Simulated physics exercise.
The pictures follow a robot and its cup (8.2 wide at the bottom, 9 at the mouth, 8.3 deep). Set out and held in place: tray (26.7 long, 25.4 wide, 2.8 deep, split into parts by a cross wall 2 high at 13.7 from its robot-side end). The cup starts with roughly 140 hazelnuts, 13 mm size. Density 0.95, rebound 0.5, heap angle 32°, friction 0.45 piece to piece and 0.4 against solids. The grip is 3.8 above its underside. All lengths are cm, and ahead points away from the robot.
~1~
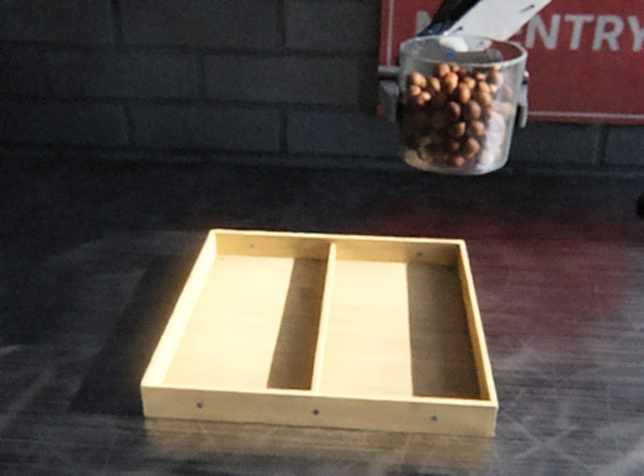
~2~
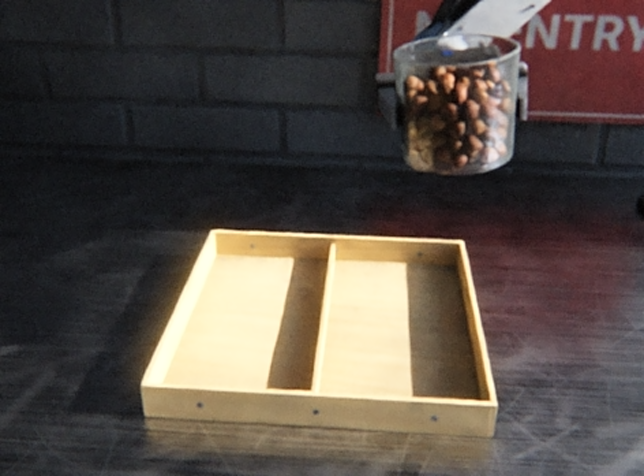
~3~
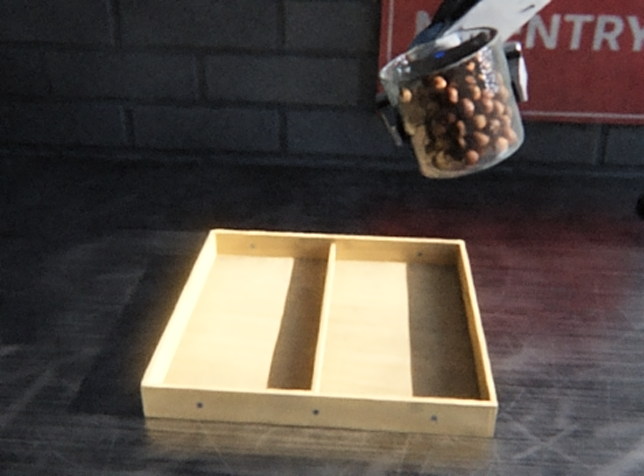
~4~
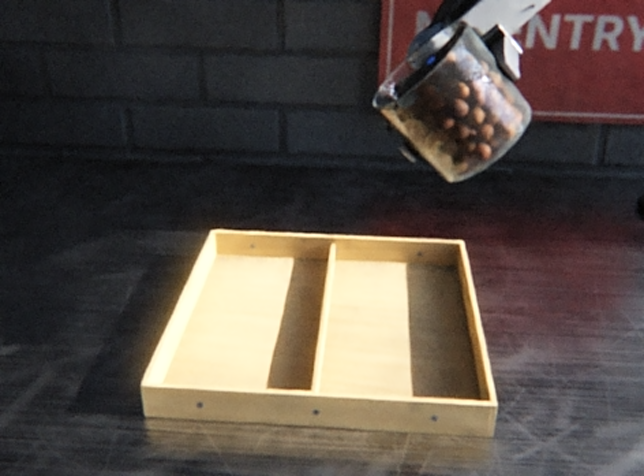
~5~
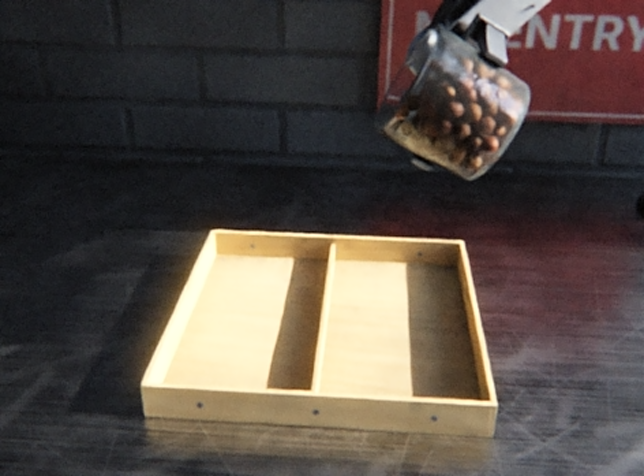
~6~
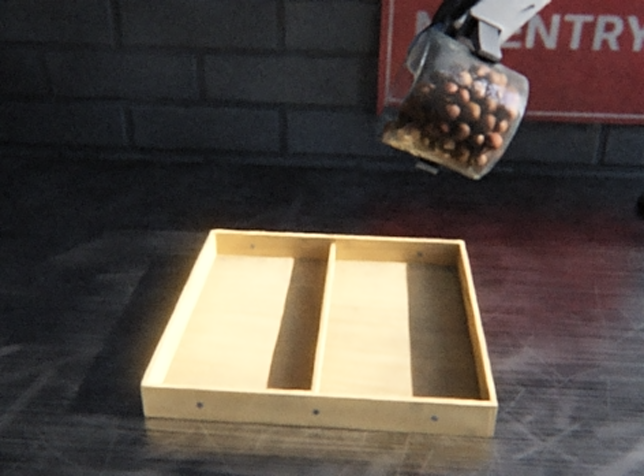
A robot arm, only its end visible, holds a clear cup of brown hazelnuts at the upper right, seen from a fixed, slightly raised view over a dark, scratched tabletop. Below sits a shallow pale wooden tray split in two by a divider, with a dark brick wall and a red sign behind. The arm tilts the cup steadily leftward, the nuts shifting inside, while the tray stays still.
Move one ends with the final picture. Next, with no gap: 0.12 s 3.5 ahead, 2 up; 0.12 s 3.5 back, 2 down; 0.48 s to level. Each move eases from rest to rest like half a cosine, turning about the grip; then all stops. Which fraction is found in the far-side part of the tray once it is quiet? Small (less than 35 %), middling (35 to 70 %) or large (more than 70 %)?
Share in the far-side part of the tray: Small (less than 35 %).
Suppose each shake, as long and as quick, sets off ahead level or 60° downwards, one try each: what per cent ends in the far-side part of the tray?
Some 20 and 5 per cent.
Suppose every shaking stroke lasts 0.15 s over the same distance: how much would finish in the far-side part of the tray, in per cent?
Then about 15 per cent.
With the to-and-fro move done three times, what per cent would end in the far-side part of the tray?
In that case some 40 per cent.
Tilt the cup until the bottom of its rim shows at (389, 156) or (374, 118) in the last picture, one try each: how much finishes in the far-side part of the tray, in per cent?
About 65 and 15 per cent.
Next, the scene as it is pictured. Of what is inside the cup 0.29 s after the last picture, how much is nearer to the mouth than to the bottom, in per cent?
Roughly 55 per cent.
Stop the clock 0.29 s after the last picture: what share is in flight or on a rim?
Some 30 per cent.
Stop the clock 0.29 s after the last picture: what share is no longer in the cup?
Some 30 per cent.
Then, 0.29 s on, tilted 65° forward, highest piece 23 above the table; 100 in the cup, 43 in flight or on a rim.
Then, 0.58 s on, tilted 14° forward, highest piece 26 above the table; 93 in the cup, 35 in the far-side part, 12 in the robot-side part, 3 on the table or floor.
Then, 0.92 s on, level, highest piece 25 above the table; 93 in the cup, 35 in the far-side part, 12 in the robot-side part, 3 on the table or floor.
Then, 1.97 s on, level, highest piece 24 above the table; 93 in the cup, 35 in the far-side part, 12 in the robot-side part, 3 on the table or floor.
In the end, 93 in the cup, 35 in the far-side part, 12 in the robot-side part, 3 on the table or floor. That is 24 % in the far-side part of the tray.
